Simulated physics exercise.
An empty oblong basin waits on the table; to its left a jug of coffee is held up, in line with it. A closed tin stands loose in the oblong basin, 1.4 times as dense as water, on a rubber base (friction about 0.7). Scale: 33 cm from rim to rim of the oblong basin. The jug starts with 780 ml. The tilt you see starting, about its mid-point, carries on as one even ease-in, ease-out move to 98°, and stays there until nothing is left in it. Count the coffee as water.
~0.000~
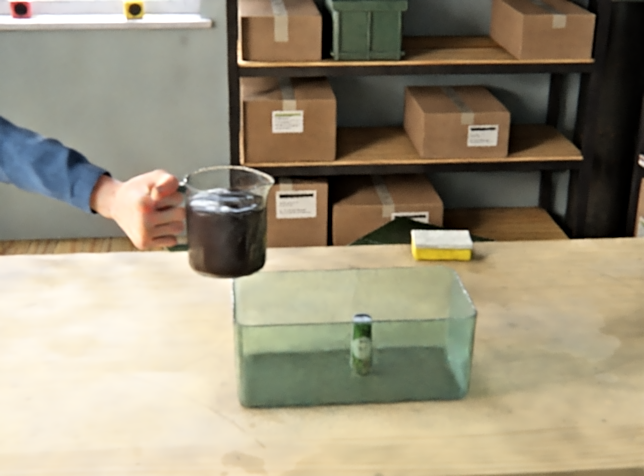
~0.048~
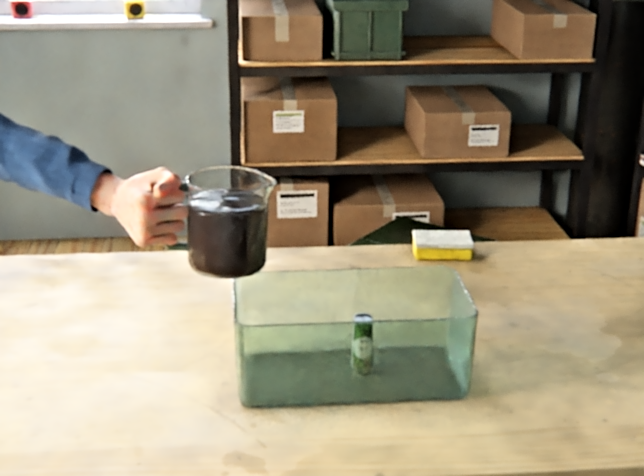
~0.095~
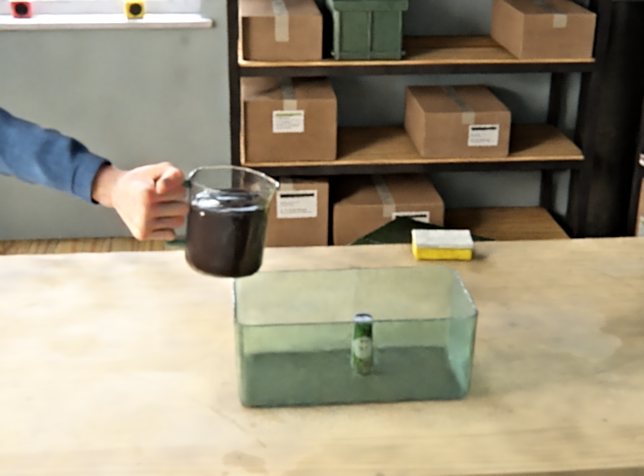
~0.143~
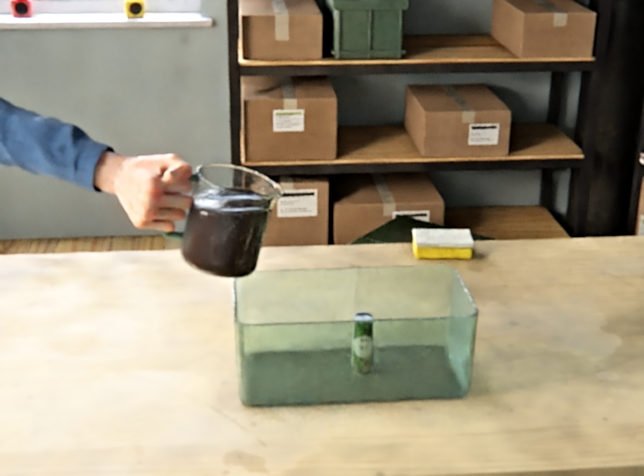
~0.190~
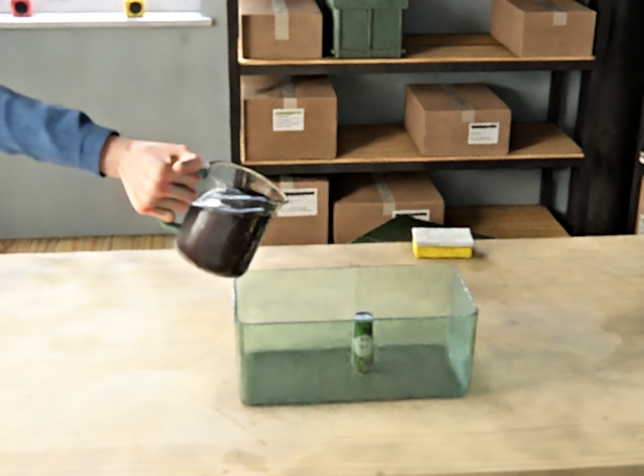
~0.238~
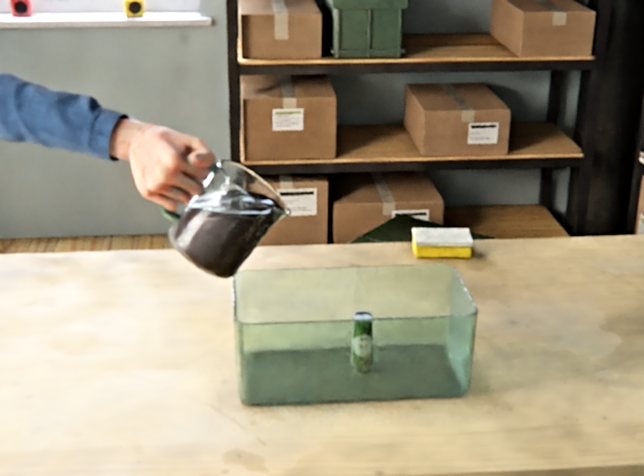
On a wooden table in a storage room, a small green can stood inside a clear oblong basin while a hand held up a glass jug of dark liquid, then steadily tilted it to the right.
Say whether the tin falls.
The tin keeps standing.
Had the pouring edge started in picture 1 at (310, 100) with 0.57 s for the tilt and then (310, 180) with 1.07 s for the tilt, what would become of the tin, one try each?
First it remains upright; then it topples.
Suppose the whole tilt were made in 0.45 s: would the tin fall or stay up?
Then it stays up.
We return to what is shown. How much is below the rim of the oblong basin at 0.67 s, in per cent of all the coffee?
Near 60 in a hundred.
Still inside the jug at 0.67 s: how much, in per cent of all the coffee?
Some 26 per cent.
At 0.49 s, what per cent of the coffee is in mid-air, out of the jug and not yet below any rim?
Some 22 per cent.
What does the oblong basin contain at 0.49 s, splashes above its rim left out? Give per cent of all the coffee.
Near 12 in a hundred.
By 0.49 s the tilt is 93° and 66 per cent is still to pour; the tin stands where it began.
By 0.67 s the tilt is 98° and 26 per cent is still to pour; the tin stands where it began.
By 0.86 s the tilt is 98° and 10 per cent is still to pour; the tin stands 1 cm from where it began.
By 1.07 s the tilt is 98° and 3 per cent is still to pour; the tin stands 1 cm from where it began.
At rest the tin stands 1 cm from where it began.
